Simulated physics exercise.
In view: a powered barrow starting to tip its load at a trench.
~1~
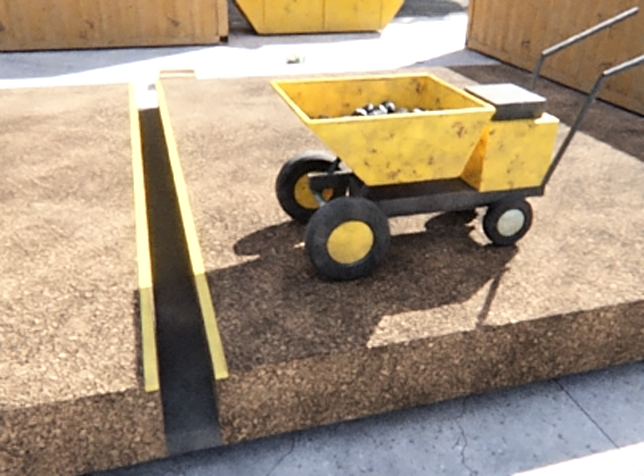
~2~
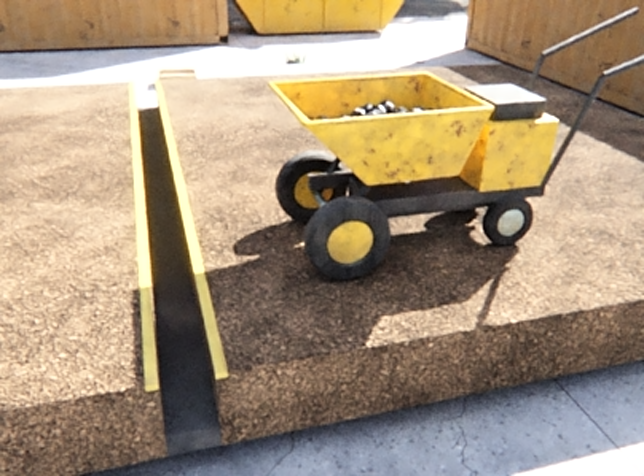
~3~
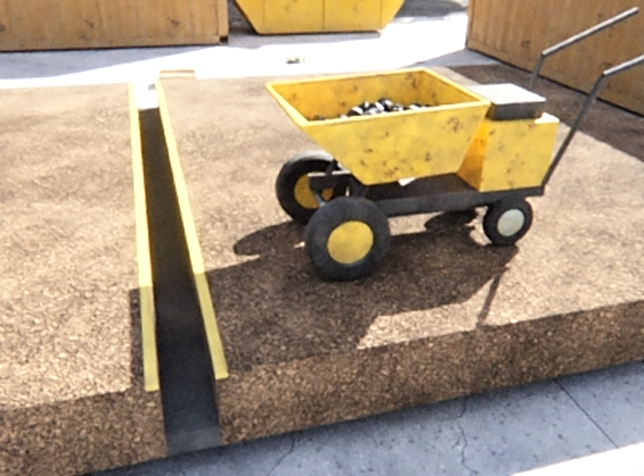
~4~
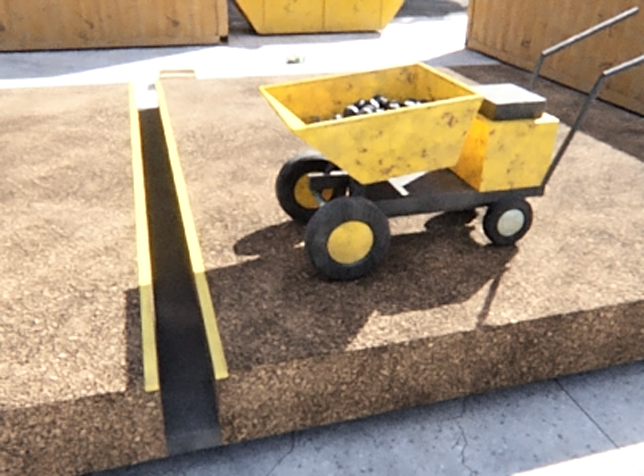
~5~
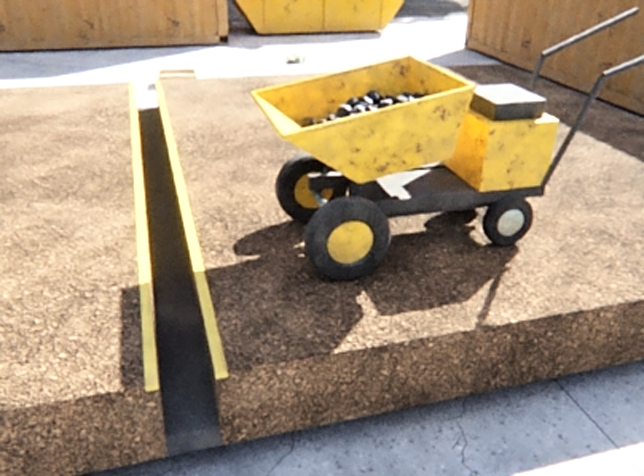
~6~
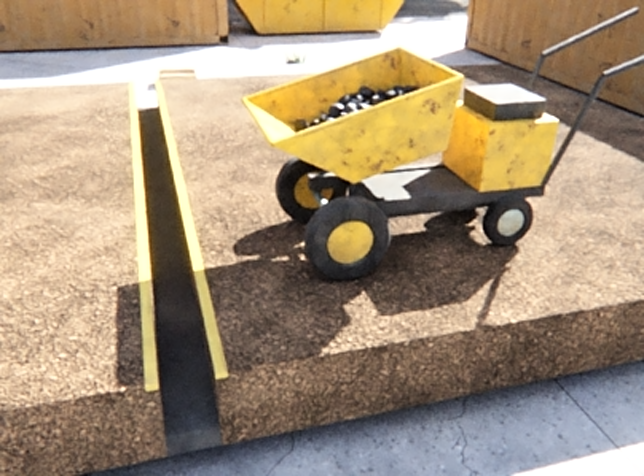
In the video, a yellow powered barrow loaded with black lumps stands on brown ground to the right of a narrow, yellow-edged trench, and its skip gradually tilts forward to the left while the wheels stay still.
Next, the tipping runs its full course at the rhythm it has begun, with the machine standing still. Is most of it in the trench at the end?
It catches over half.
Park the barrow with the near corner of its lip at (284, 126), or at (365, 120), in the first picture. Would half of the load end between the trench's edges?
The first try: The larger part. The second: The smaller part.
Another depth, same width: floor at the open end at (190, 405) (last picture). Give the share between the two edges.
Near 80 %.
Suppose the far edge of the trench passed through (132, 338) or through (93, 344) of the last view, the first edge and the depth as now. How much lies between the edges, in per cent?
About 100 and 100 per cent.
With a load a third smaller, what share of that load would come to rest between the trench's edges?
Some 100 per cent.
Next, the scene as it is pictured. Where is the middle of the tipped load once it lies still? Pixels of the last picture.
Around (175, 292).
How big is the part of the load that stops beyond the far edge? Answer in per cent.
It comes to 0 per cent or so.
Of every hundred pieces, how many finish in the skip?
Near 0 %.
Shortly afterwards, skip tipped well over; the whole lot in the skip.
Next, skip tipped steeply; the bulk in the skip; a little short of the trench; a little in or heaped over the trench.
Some moments later, skip tipped right over; only a few in the skip; only a few short of the trench; all but a few in or heaped over the trench; only a few beyond it.
In the end, skip tipped right over; only a few short of the trench; all but a few in or heaped over the trench; only a few beyond it.
